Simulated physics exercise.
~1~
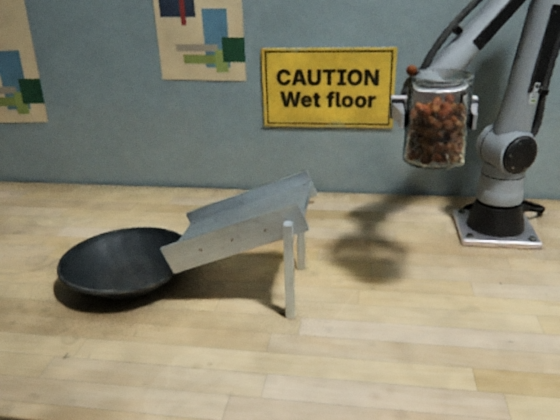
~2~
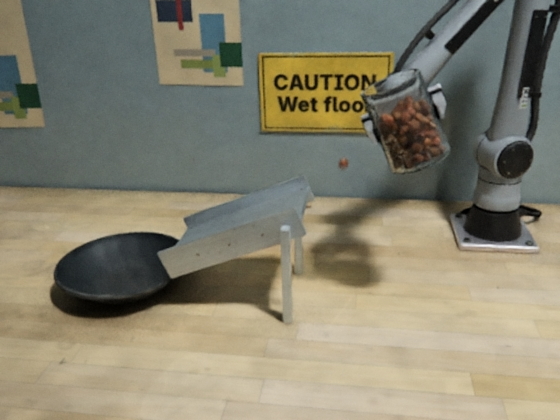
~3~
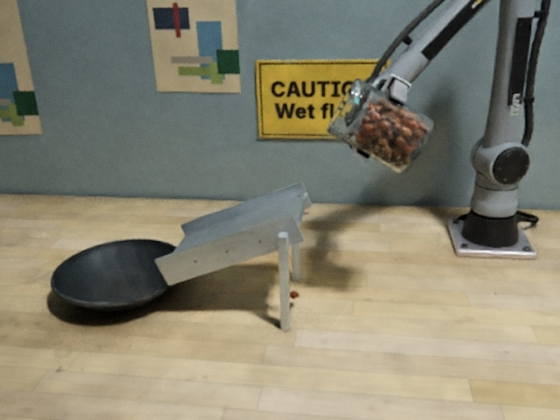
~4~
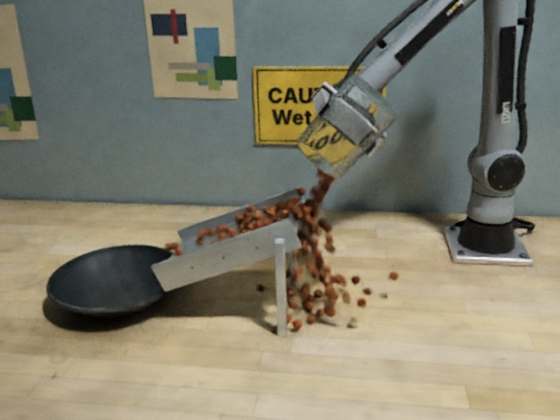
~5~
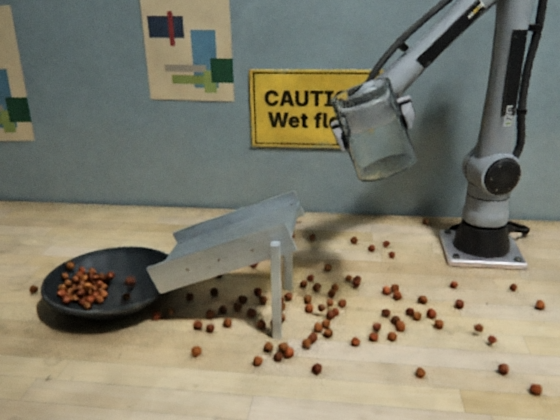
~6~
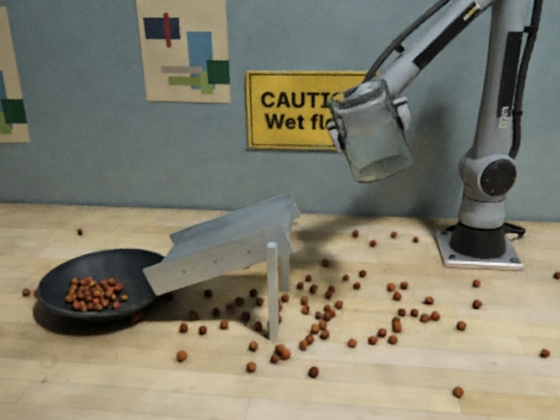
A robot arm tipped a clear beaker of hazelnuts over a sloping metal chute, and some slid down into the dark bowl on the left while many spilled off the back, leaving most scattered across the wooden table as the emptied beaker swung partway back up.
